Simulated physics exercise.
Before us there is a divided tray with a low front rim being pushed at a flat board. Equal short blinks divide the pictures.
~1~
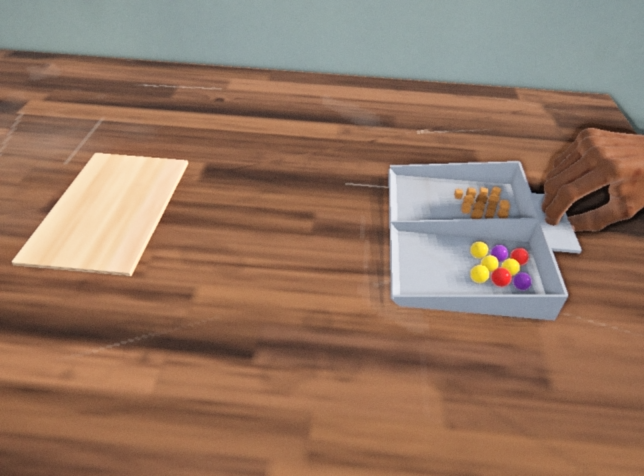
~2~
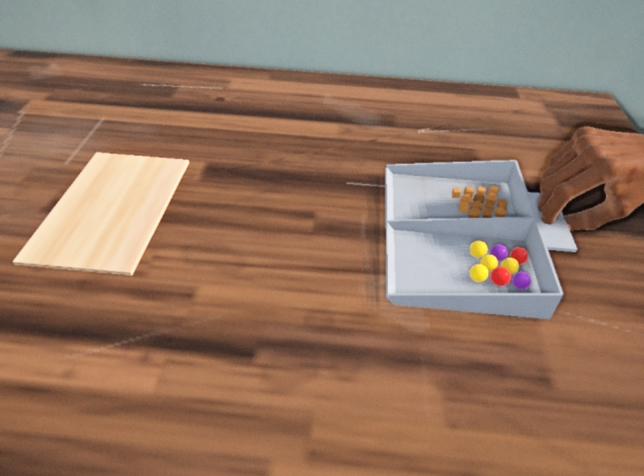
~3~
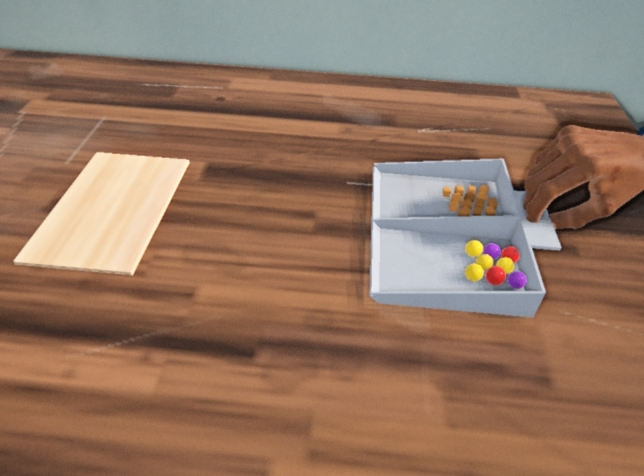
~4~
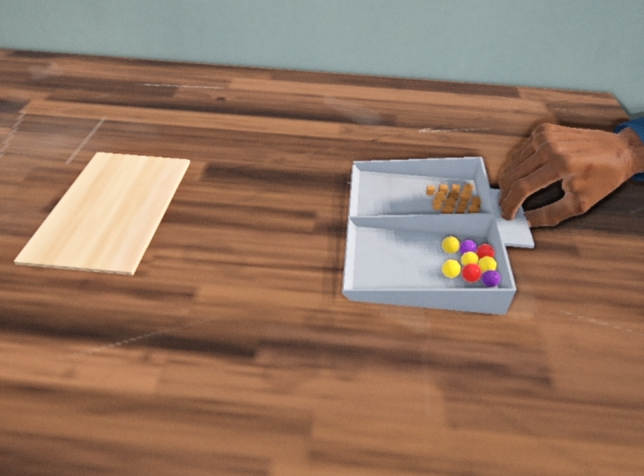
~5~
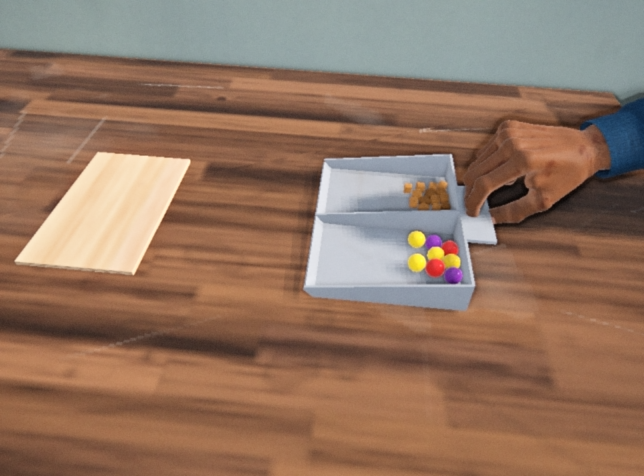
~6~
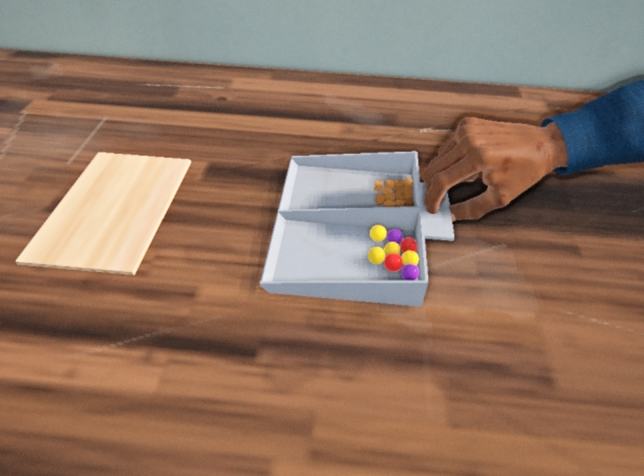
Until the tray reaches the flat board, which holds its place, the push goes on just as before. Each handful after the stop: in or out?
Front handful: Out, back handful: In.
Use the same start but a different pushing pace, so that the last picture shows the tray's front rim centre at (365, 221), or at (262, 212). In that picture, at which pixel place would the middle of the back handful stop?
In the first try it comes to rest at (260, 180), and in the second at (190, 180).
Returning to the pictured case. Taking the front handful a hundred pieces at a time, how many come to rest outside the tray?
My estimate is close to 50 per cent of the pieces.
Then, 0.09 s on from there, tray still sliding, front rim near (217, 208); front handful all inside; back handful all inside.
Then, 0.27 s on from there, tray stopped at the flat board; front handful all inside, moved towards the front rim; back handful all inside, moved towards the front rim.
Then, 0.48 s on from there, tray stopped at the flat board; front handful near half out of the tray; back handful all inside, moved towards the front rim.
In the end, tray stopped at the flat board; front handful near half out of the tray; back handful all inside, moved towards the front rim.
